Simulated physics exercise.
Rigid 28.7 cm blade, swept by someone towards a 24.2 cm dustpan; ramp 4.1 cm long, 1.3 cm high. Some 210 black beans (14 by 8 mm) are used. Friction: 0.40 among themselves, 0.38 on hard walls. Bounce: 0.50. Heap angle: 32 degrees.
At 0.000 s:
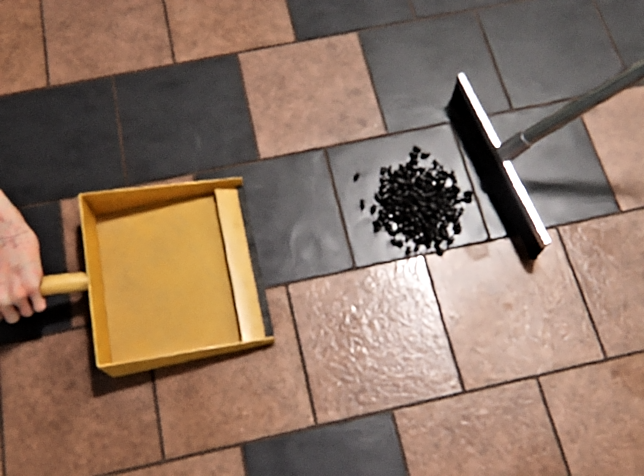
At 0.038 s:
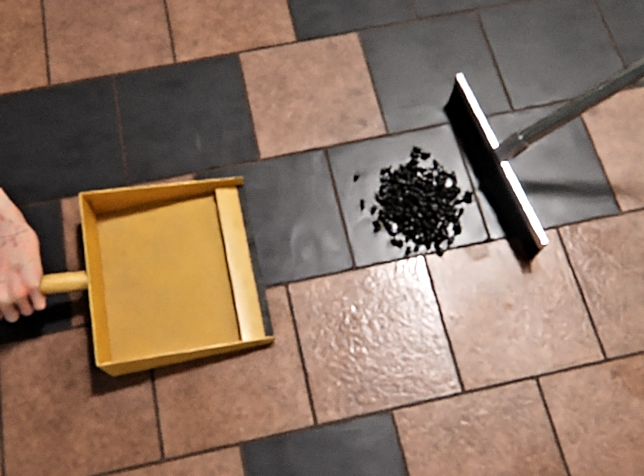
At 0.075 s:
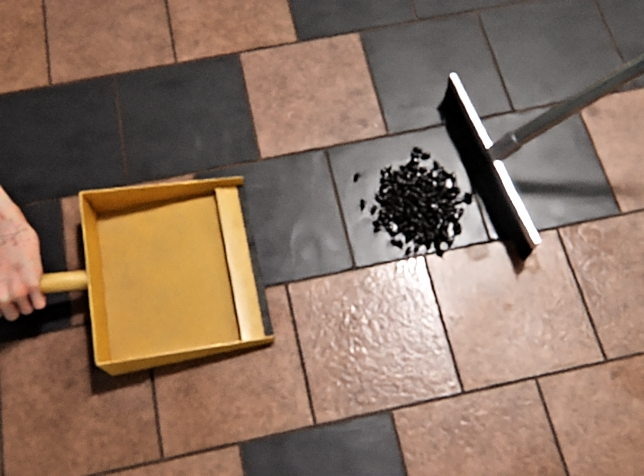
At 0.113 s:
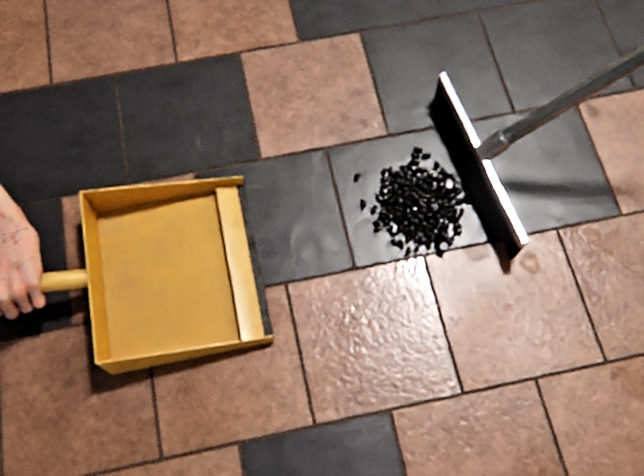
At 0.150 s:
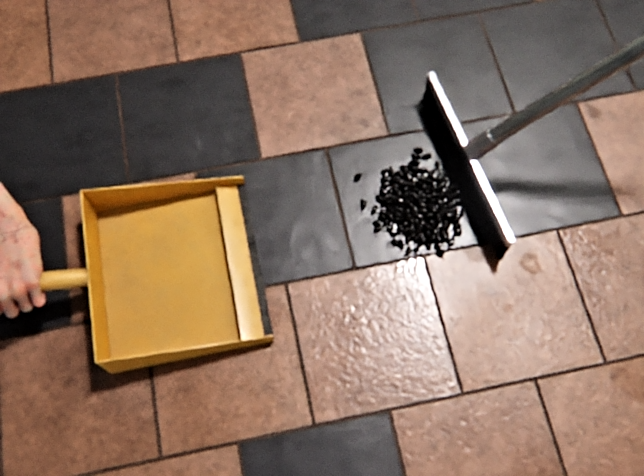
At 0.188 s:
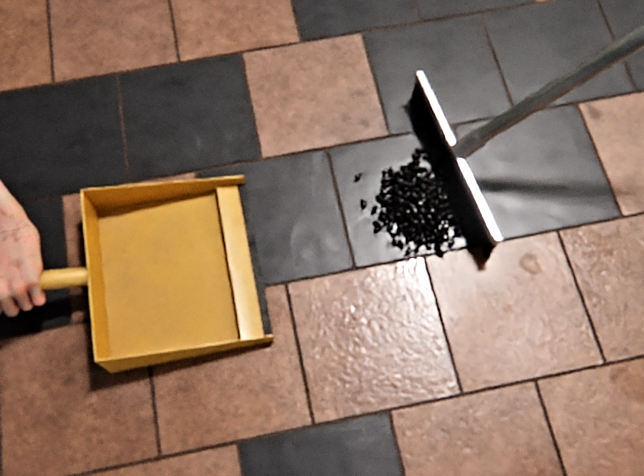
A hand at the left edge holds the handle of a yellow dustpan on a floor of reddish-brown and dark grey tiles, seen from above at an angle. A heap of small black beans lies right of centre, beside a long straight blade on a grey pole. The blade slides a short way left into the heap's near side, nudging some beans, while pan and camera stay practically still.
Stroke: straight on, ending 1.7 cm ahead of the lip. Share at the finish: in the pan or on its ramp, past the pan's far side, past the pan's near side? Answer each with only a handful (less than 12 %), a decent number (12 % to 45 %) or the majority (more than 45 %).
Pan: Only a handful; far side: A decent number; near side: Only a handful.
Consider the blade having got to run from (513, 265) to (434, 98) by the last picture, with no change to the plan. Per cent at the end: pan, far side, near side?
Final per cent - pan 35, far 5, near 10.
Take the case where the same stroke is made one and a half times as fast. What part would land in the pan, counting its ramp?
Some 10 %.
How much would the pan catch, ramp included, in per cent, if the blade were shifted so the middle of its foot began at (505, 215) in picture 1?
About 15 per cent.
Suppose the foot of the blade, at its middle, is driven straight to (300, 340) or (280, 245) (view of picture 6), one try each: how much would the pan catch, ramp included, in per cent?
Roughly 25 % and 30 %.
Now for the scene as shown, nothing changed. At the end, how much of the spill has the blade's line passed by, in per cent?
About 25 per cent.
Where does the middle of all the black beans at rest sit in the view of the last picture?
Est. centre at rest: (266, 215) px.
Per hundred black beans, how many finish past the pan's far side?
Around 25 in a hundred finish there.
After 0.48 s, middle of the blade 17 cm from the lip; 0 % over the lip, far side 10 %, near side 0 %.
Then, at 0.67 s, middle of the blade 8 cm from the lip; 0 % over the lip, far side 20 %, near side 0 %.
After 0.98 s, middle of the blade 4 cm from the lip; 5 % over the lip, far side 25 %, near side 0 %.
At rest (1.7 s), pan 5 %, far side 25 %, near side 0 %, in front of the lip or behind the blade 70 %.
